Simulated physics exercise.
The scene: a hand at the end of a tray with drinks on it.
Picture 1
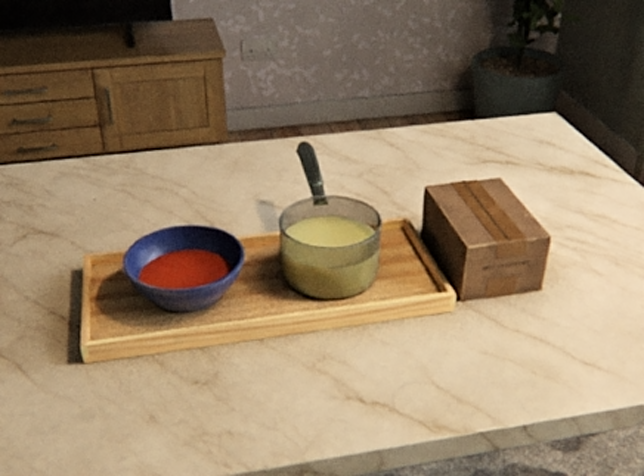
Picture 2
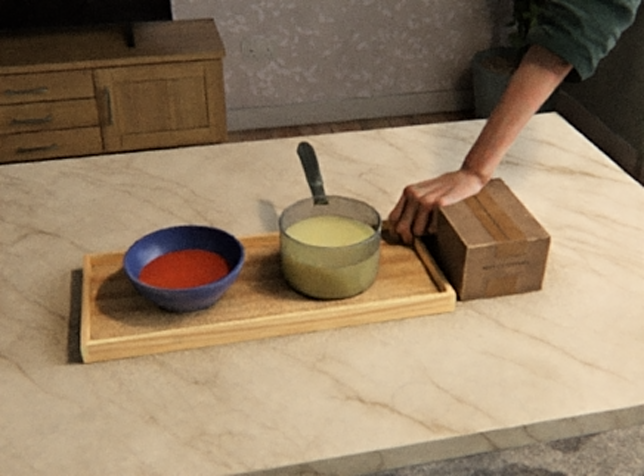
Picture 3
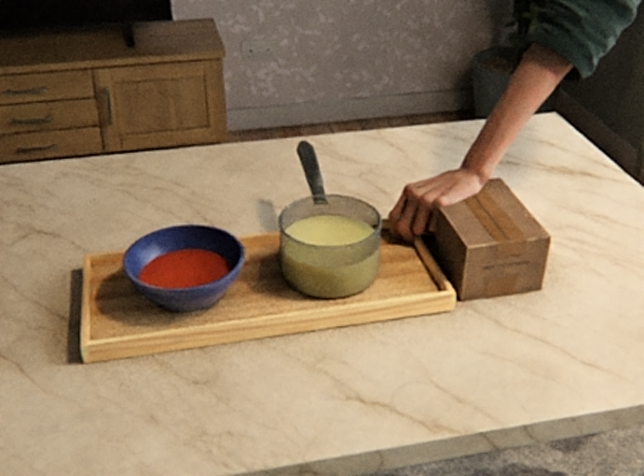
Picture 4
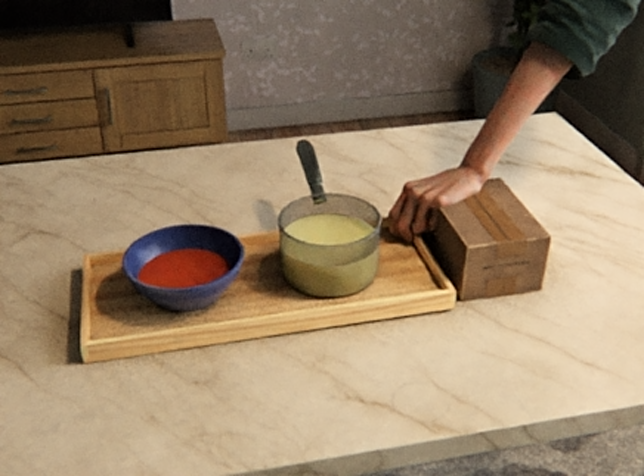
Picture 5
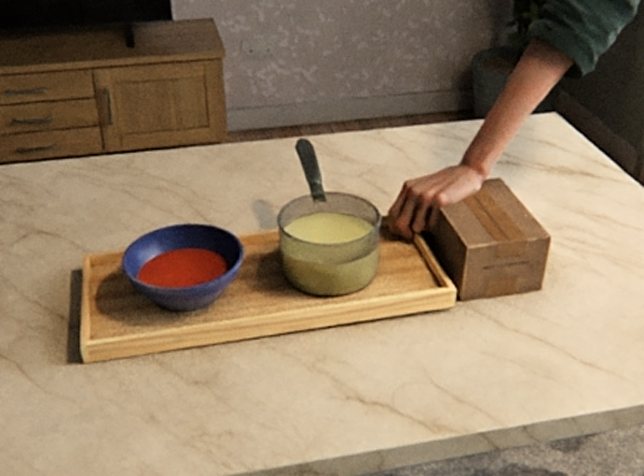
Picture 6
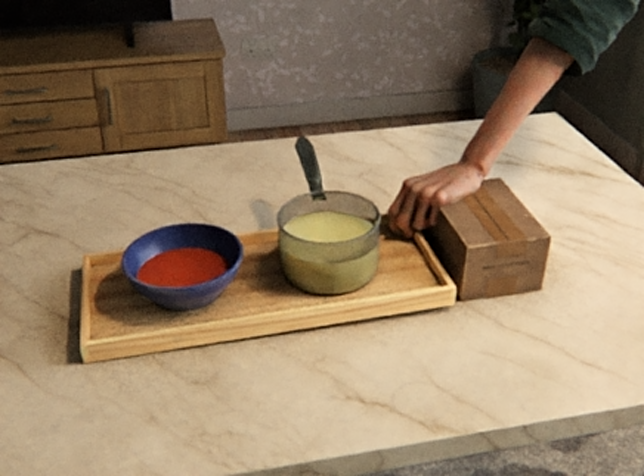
To begin with, a wooden tray holding a blue bowl of red liquid and a clear saucepan of pale yellow-green liquid lies flat beside a brown box on a marble-patterned table. A hand reaches in from the right and grips the tray's right end, then raises it very slightly.
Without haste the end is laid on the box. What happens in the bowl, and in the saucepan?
The bowl keeps it all in and the saucepan keeps it all in.
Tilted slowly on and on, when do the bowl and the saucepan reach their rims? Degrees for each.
About 30° and 30°.
A moment on, the tray slopes by about 7°; bowl, all is still inside; saucepan, all is still inside.
Further on, the tray slopes by about 13°; bowl, all is still inside; saucepan, all is still inside.
When it is over, the tray slopes by about 12°, resting on the box; bowl, all is still inside; saucepan, all is still inside.
